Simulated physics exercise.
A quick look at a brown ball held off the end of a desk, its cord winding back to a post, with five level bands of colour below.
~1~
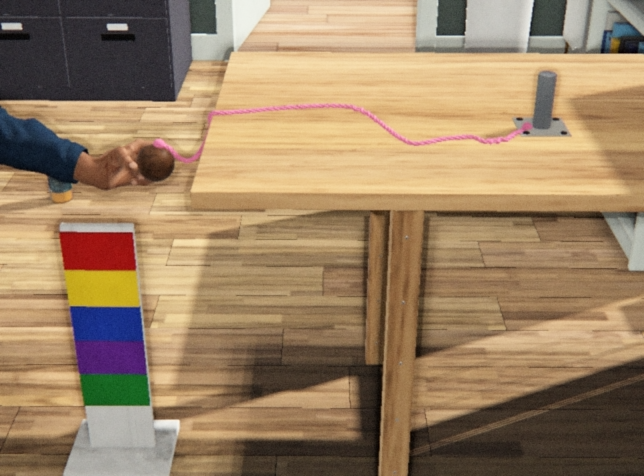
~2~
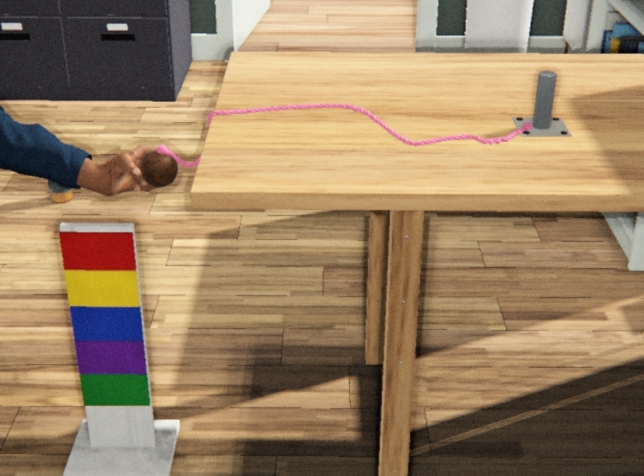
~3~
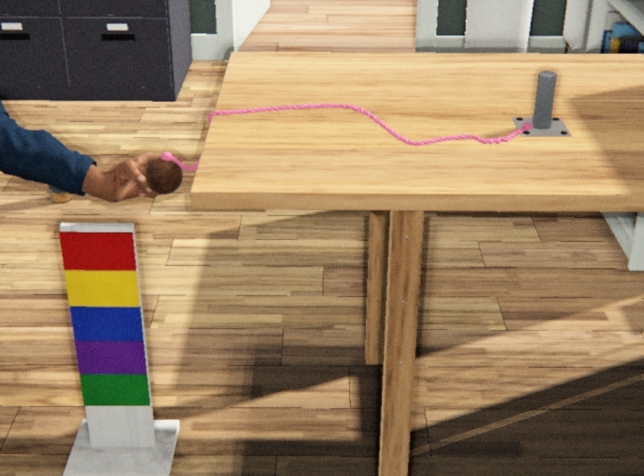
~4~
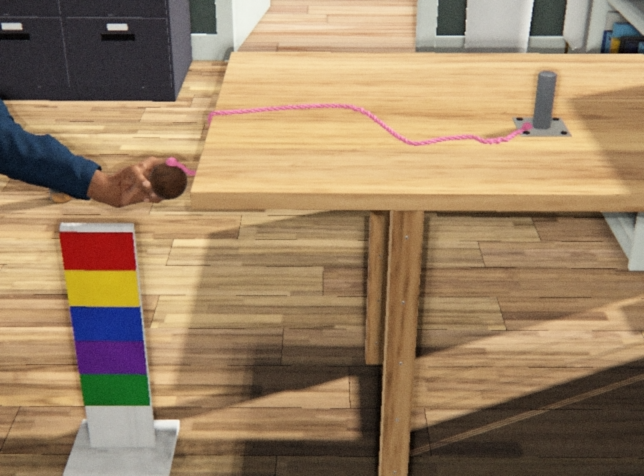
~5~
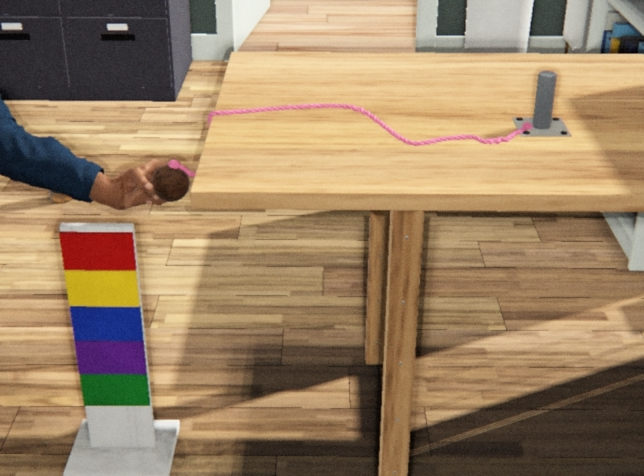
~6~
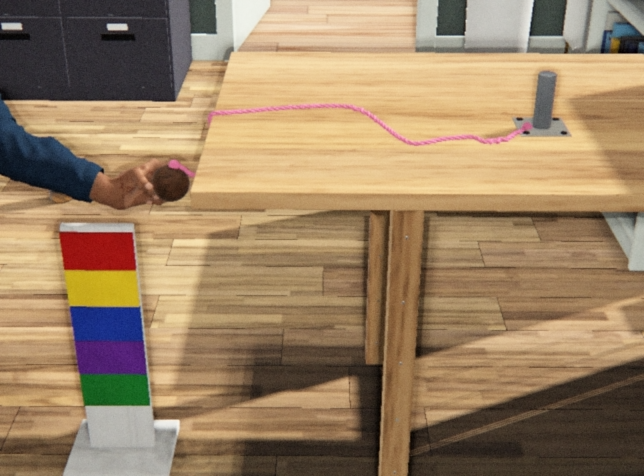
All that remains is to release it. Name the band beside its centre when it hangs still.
Its centre hangs level with the blue band.
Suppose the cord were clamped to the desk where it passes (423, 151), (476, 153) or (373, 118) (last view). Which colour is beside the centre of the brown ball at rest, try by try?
Try by try: Yellow; yellow; red.
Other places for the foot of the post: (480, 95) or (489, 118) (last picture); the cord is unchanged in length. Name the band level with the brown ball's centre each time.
Try by try: Purple; purple.
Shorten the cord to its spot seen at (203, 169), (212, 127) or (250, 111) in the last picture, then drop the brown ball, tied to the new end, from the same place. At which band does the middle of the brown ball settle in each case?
Taking them in turn: Yellow; red; above them all.
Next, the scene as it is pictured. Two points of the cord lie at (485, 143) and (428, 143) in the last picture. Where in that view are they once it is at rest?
They go to (438, 125) and to (374, 123).
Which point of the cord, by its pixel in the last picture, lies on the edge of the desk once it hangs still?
At (320, 106), roughly.
Soon after, ball near (222, 297); level with yellow.
After that, ball near (213, 319); level with blue.
In the end, ball near (219, 322); level with blue. Its middle rests at the blue band.
